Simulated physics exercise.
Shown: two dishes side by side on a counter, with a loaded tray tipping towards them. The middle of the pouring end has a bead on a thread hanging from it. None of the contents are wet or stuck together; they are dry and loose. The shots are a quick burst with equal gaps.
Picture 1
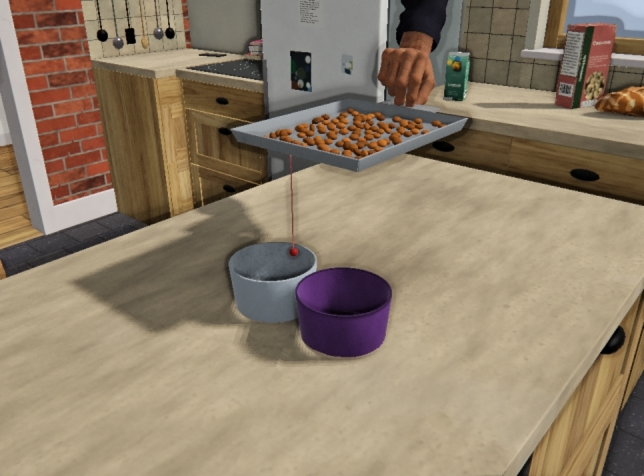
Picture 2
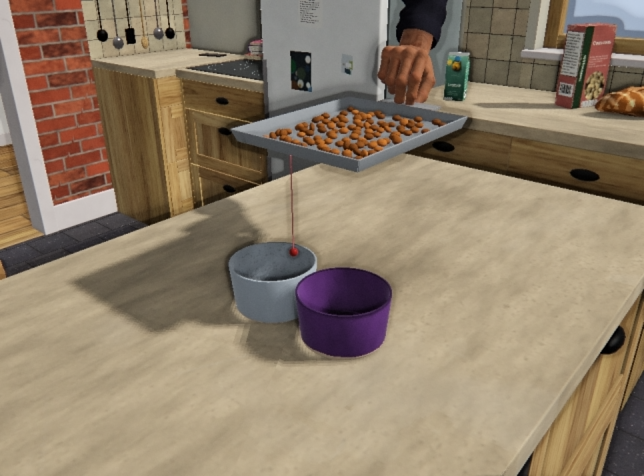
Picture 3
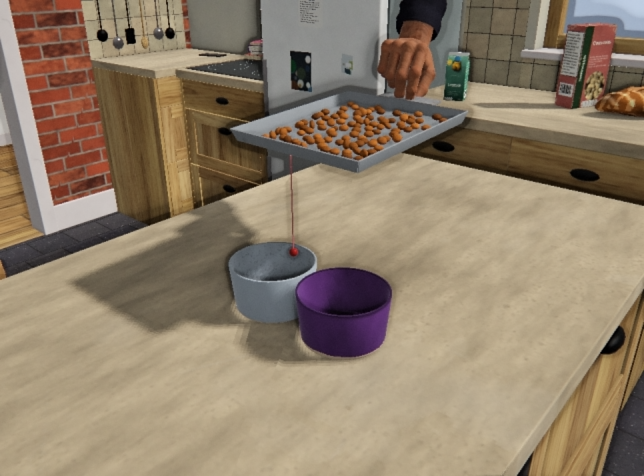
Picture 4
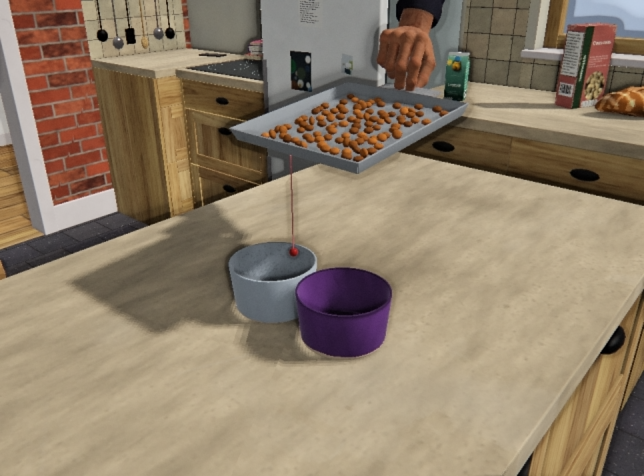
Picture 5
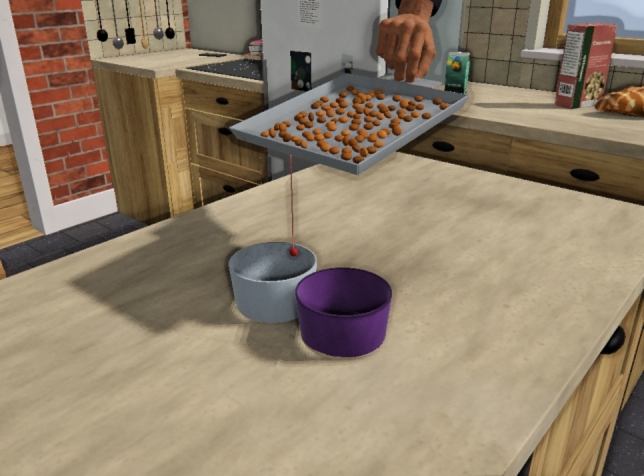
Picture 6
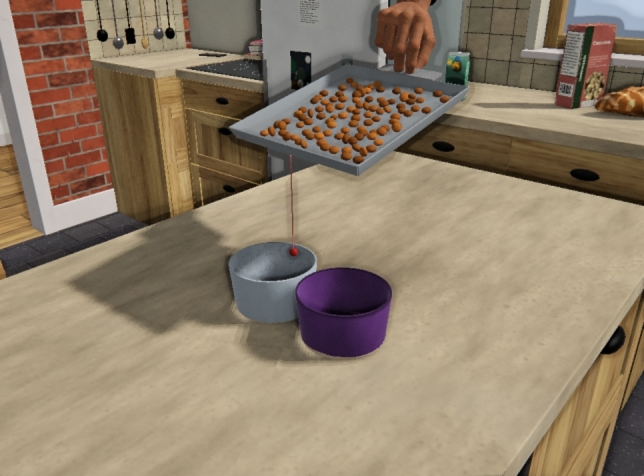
In a kitchen with a red brick wall at the left, a still camera looks slightly down across a pale counter. A grey bowl sits left of a purple one, beneath a red bead hanging on a thread from a grey tray of loose orange-brown kibble, with a hand above its far side. The tray starts level, then gradually tilts slightly towards the bowls, its near right corner lowest, while the kibble stays on it.
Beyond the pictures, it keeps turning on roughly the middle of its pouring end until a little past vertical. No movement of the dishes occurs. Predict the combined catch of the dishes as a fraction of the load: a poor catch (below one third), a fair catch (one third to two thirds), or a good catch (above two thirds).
A good catch.
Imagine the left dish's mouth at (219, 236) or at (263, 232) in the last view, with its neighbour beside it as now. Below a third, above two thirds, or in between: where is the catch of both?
In order: Under a third, then below one third.
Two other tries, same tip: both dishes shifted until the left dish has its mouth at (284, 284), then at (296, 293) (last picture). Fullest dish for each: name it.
The one on the left side, and then the one on the left side.
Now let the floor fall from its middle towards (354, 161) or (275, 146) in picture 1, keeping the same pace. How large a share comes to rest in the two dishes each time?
So it's 100 percent with the first slope and 60 percent with the other.
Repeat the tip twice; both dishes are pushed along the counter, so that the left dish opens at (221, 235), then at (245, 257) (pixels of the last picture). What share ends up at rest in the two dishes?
You'd end up with around 10 per cent and then around 80 per cent.
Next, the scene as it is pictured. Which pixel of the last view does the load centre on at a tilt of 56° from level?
The centre of the load shows up near (318, 143) in the last view.
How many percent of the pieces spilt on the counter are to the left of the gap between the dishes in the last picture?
90 in a hundred, roughly.
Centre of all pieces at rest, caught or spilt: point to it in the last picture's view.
At about (330, 334), give or take.
Soon after the last picture, tray tipped steeply; nearly all on the tray; a small part in the air.
A little later, tray tipped right over; about a quarter on the tray; about a third in the right dish; a stray few in the left dish; a small part outside both; about a quarter in the air.
Later still, tray tipped past a quarter turn; about two thirds in the right dish; a small part in the left dish; about a quarter outside both.
At rest, tray tipped past a quarter turn; about two thirds in the right dish; a small part in the left dish; about a quarter outside both.
